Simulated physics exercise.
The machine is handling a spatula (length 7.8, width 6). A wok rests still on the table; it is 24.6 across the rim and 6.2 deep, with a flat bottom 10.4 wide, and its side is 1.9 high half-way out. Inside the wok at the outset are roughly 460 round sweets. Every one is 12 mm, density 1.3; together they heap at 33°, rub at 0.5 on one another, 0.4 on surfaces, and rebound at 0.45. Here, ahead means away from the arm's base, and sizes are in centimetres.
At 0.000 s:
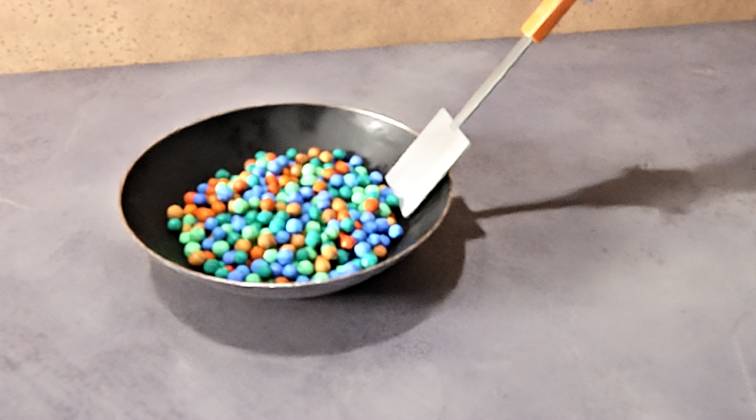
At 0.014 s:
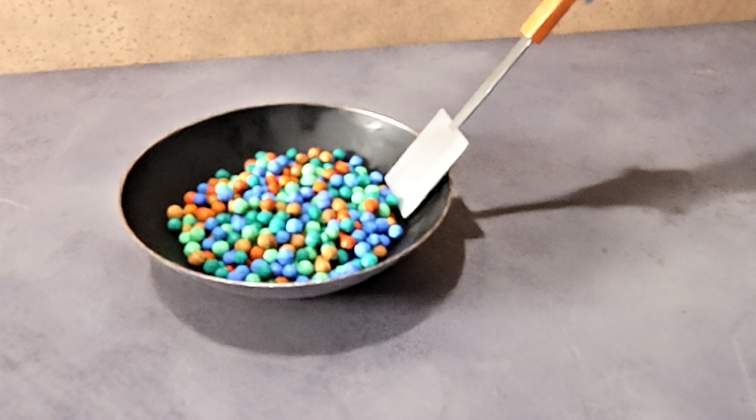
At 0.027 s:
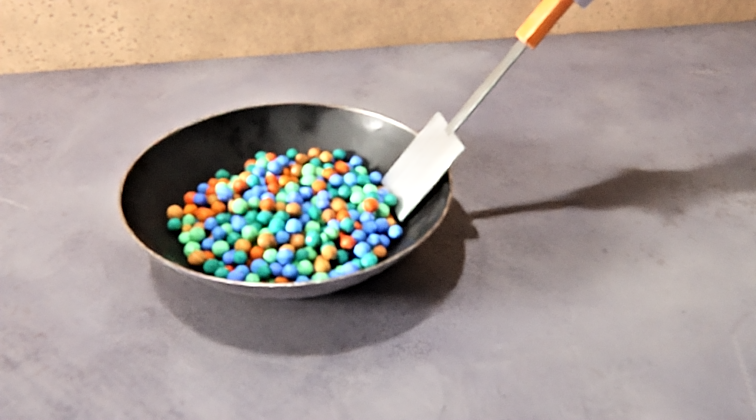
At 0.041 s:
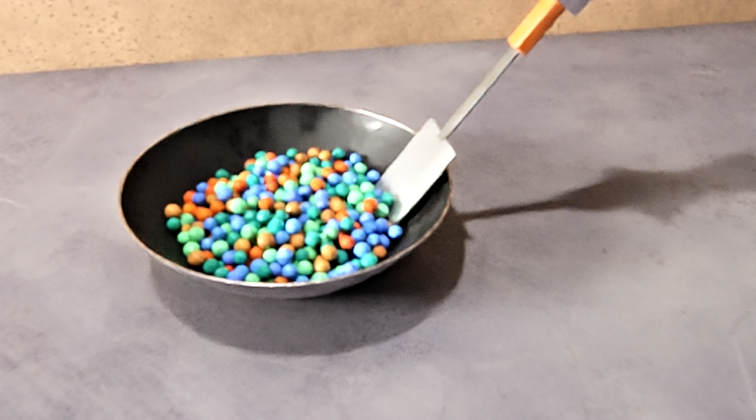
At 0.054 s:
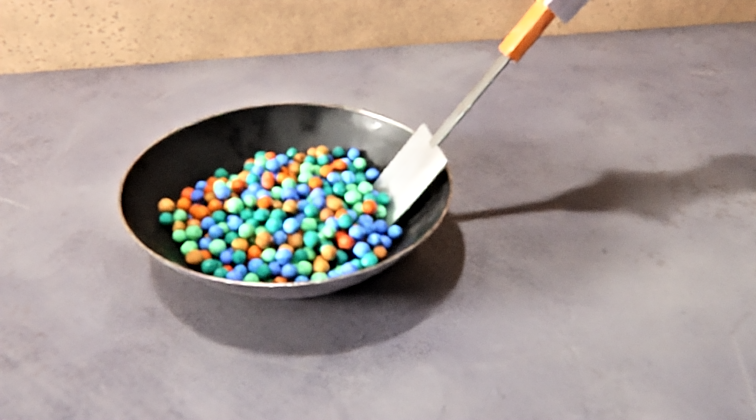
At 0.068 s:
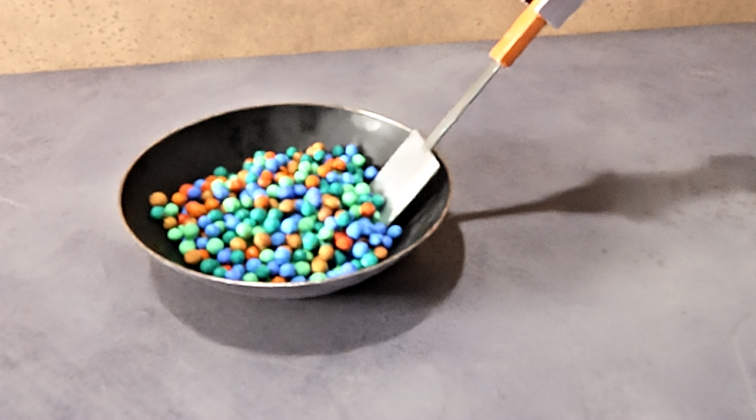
A spatula slides down and left into a wok, nudging the colourful balls leftward.
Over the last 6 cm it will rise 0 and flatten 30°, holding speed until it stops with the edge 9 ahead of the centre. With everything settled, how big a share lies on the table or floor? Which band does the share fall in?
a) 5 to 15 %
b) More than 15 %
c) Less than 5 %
The answer is a.
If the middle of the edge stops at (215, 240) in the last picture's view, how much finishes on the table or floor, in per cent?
Around 0 percent ends on the table or floor.
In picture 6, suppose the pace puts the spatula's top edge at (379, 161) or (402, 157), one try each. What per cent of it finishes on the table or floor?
About 35 and 25 per cent.
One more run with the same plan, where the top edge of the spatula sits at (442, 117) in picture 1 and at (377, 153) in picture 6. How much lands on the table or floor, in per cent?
35 %.
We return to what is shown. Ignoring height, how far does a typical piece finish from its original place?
4 cm.
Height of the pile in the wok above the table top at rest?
Height at the end: Around 8.0 cm.
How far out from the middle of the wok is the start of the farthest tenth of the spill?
The distance is roughly 25 cm.
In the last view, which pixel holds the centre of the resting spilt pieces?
(69, 265) or thereabouts.
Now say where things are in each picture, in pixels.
Spatula top edge at (456, 125), sloping 53°; upper third of the load around (294, 206), from x 175 to 395, top at y 155; 457 in the wok, in the first frame.
Spatula top edge at (455, 126), sloping 53°; upper third of the load around (294, 206), from x 175 to 395, top at y 155, in the second frame.
Spatula top edge at (451, 129), sloping 53°; upper third of the load around (293, 207), from x 175 to 395, top at y 155, in the third frame.
Spatula top edge at (444, 135), sloping 53°; upper third of the load around (293, 206), from x 175 to 395, top at y 155, in the fourth frame.
Spatula top edge at (435, 142), sloping 53°; upper third of the load around (290, 207), from x 165 to 395, top at y 150, in the fifth frame.
Spatula top edge at (427, 147), sloping 53°; upper third of the load around (286, 204), from x 160 to 395, top at y 150; 457 in the wok, in the sixth frame.
After 0.19 s, sloping 53°, highest piece 6 above the table; 457 in the wok.
After 0.31 s, sloping 42°, highest piece 7 above the table; 456 in the wok, 1 on the blade or in flight.
After 0.57 s, sloping 23°, highest piece 8 above the table; 411 in the wok, 40 on the table or floor, 6 on the blade or in flight.
After 1.62 s, sloping 23°, highest piece 8 above the table; 411 in the wok, 46 on the table or floor.
At rest, 411 in the wok, 46 on the table or floor. That is 10 % on the table or floor.
